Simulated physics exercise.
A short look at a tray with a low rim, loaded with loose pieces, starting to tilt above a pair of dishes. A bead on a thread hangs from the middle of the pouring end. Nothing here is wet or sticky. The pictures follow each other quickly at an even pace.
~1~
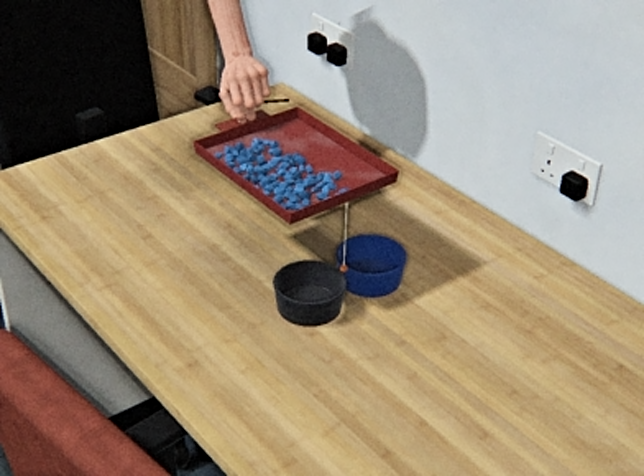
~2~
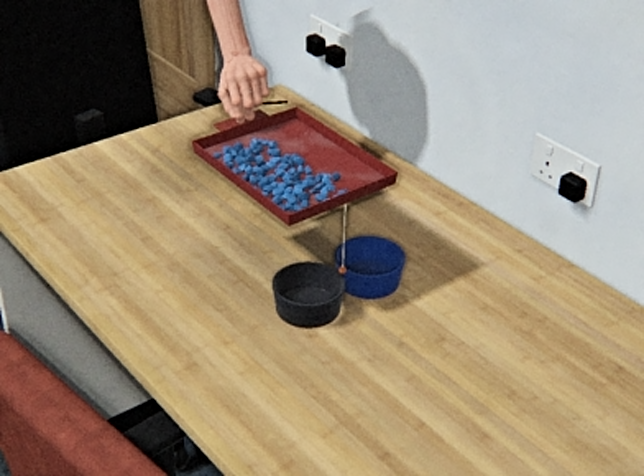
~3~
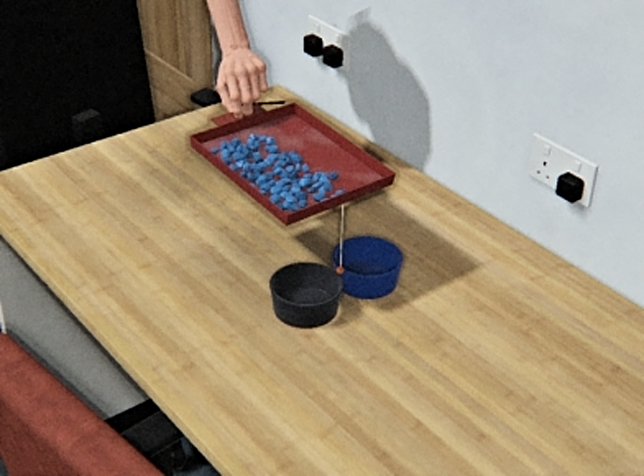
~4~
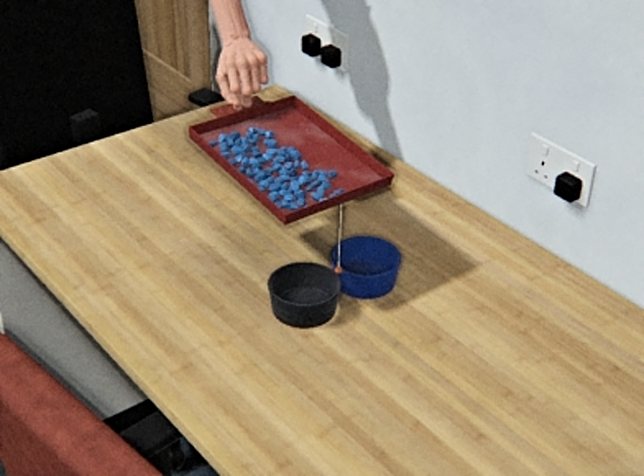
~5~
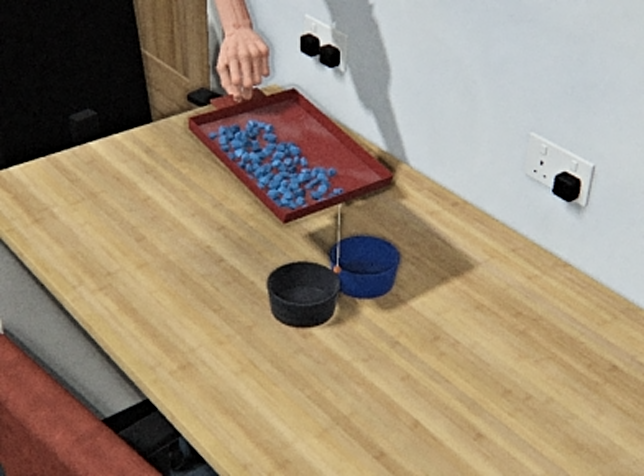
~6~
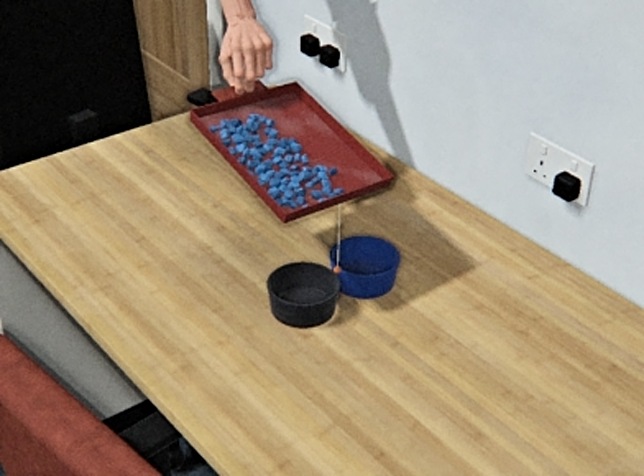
A hand held a red tray of blue stones above a black dish and a blue dish on a wooden table, then tilted it slightly, its pouring end dipping toward the right corner.
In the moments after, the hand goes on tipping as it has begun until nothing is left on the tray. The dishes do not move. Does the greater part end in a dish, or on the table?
They take less than half between them.
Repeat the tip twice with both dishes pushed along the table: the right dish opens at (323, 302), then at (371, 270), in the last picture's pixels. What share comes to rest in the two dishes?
Near 20 % and 50 %.
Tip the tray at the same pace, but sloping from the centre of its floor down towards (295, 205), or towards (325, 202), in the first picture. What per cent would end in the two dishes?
Near 40 % and 0 %.
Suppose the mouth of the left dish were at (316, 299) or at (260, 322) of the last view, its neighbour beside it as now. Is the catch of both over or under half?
First over half, then less than half.
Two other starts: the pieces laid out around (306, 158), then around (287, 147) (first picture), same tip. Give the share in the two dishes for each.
First some 10, then 20 per cent.
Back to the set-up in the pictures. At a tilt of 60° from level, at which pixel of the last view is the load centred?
Near (335, 176).
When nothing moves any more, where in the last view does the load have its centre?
At about (387, 316).
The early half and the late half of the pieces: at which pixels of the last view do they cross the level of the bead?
The first part at (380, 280); the rest at (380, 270).
Soon, tray tipped steeply; all on the tray.
A while on, tray tipped right over; about a quarter on the tray; a small part in the right dish; about half outside both; about a quarter in the air.
Towards the end, tray tipped past a quarter turn; a small part in the right dish; nearly all outside both.
Finally, tray tipped past a quarter turn; none in the left dish; a small part in the right dish; nearly all outside both.
